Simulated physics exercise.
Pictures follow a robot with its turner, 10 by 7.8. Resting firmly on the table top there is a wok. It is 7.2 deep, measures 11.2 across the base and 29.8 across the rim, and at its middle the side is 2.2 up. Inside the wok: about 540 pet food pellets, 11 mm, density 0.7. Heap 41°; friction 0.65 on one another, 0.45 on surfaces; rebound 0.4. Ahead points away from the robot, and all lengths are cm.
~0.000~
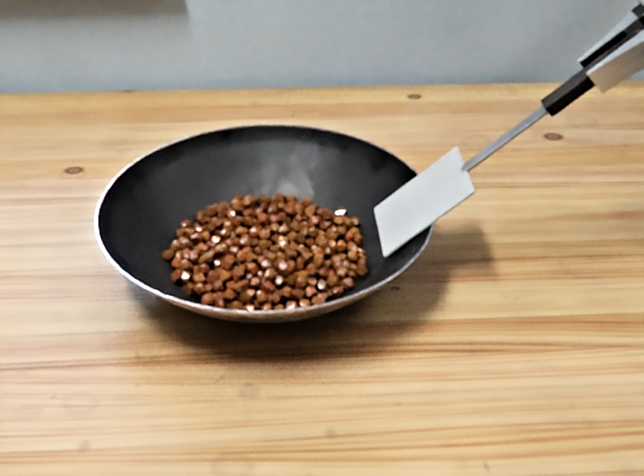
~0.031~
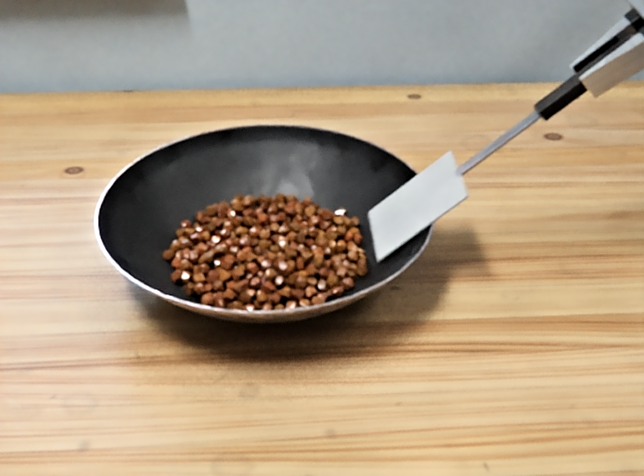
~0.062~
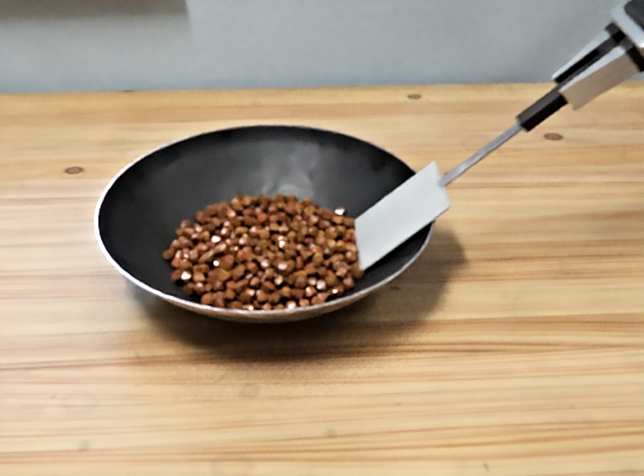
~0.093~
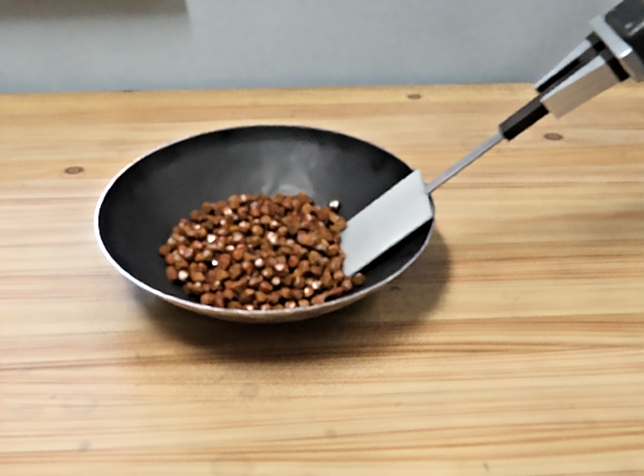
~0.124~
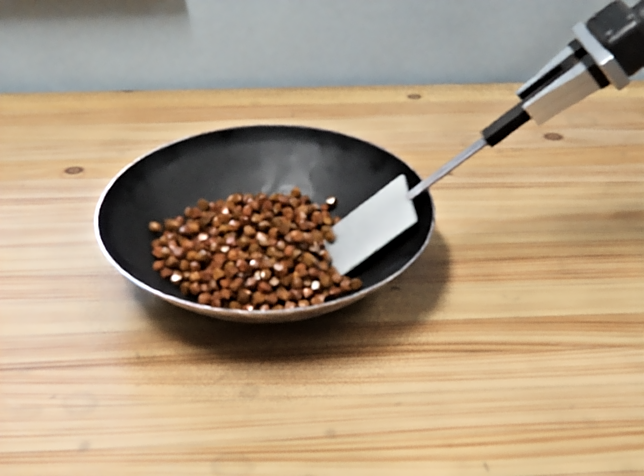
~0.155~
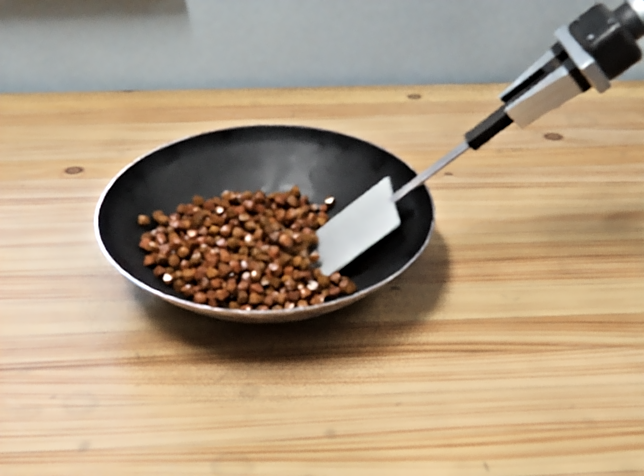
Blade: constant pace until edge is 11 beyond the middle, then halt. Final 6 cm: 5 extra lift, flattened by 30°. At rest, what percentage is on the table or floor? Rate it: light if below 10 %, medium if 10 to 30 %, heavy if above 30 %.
Rating: Medium.
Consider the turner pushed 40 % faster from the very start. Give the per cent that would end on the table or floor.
About 25 in a hundred.
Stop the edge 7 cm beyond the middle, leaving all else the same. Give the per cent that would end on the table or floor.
It would come to roughly 0 percent.
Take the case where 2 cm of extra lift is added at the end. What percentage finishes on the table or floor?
You'd expect near 15 percent of it there.
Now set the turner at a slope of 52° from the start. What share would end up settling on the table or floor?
That would leave close to 15 per cent on the table or floor.
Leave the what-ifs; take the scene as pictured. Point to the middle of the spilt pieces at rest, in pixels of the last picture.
Centre of the spill: Approx. (45, 272).
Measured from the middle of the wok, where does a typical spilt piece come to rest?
Some 22 centimetres.
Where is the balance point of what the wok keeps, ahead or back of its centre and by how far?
5.0 cm ahead.
After 0.28 s, sloping 42°, highest piece 6 above the table; 543 in the wok.
After 0.40 s, sloping 31°, highest piece 9 above the table; 543 in the wok.
After 0.66 s, sloping 12°, highest piece 9 above the table; 467 in the wok, 40 on the table or floor, 36 on the blade or in flight.
After 1.71 s, sloping 12°, highest piece 8 above the table; 464 in the wok, 79 on the table or floor.
In the end, 464 in the wok, 79 on the table or floor. That is 15 % on the table or floor.
